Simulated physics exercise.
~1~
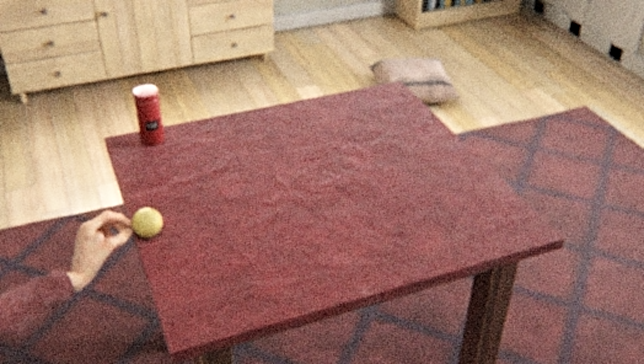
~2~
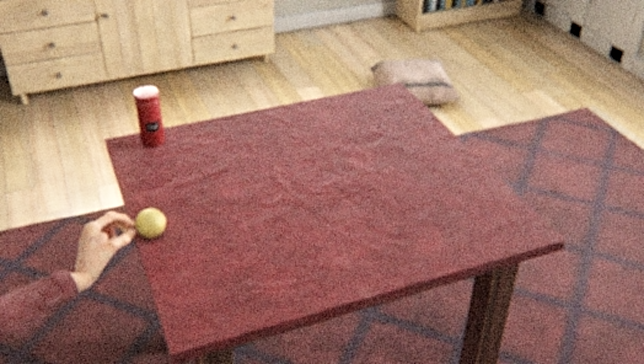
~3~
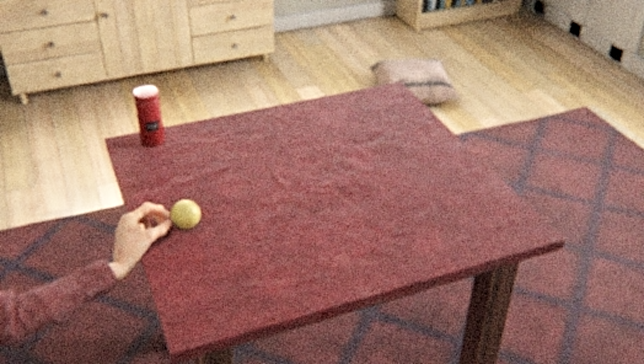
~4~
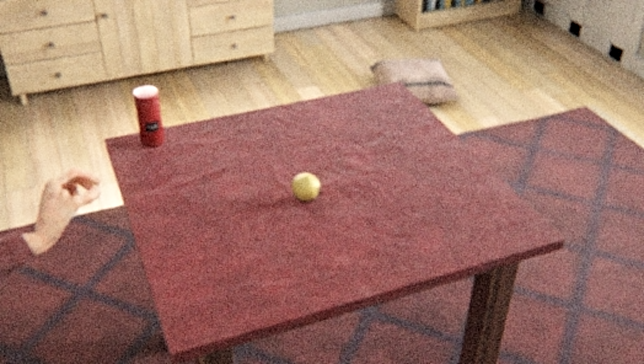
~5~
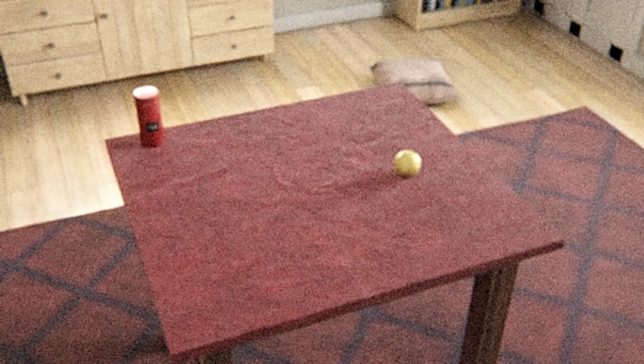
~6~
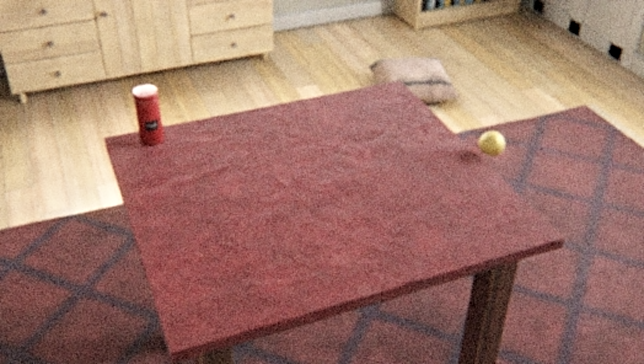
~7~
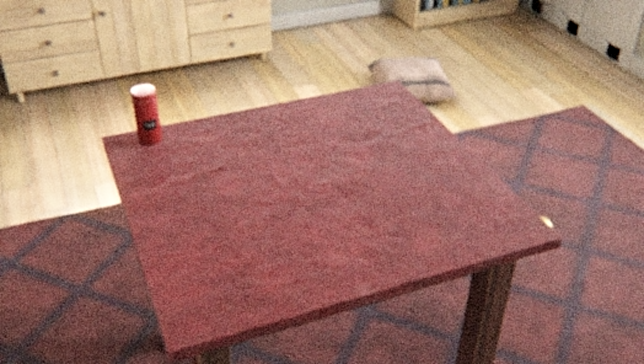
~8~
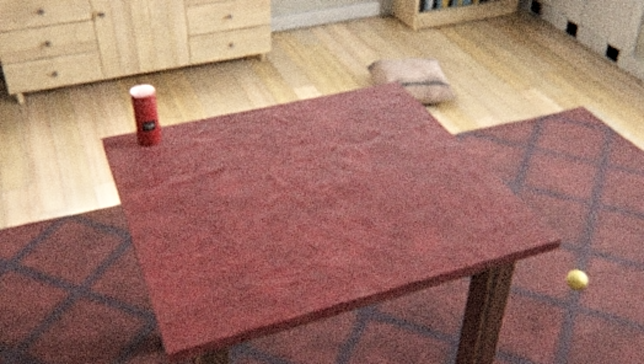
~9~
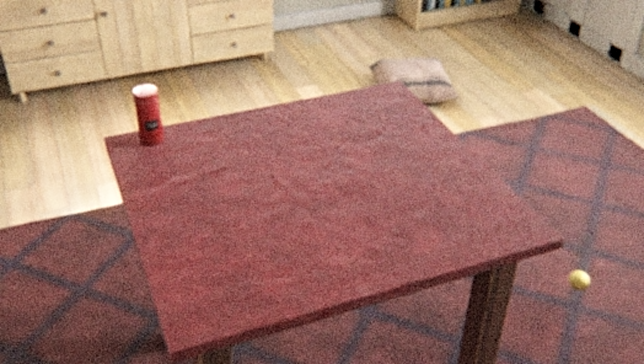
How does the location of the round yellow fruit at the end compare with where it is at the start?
At the start the yellow fruit is by the hand at the left side of the table. At the end it is off the table, down on the patterned rug to the right.
In this clip, a hand pushes a round yellow fruit rightward across a dark red table, lets go and draws back while a red jar stays put. The fruit keeps moving, goes off the right side and ends on the patterned rug.
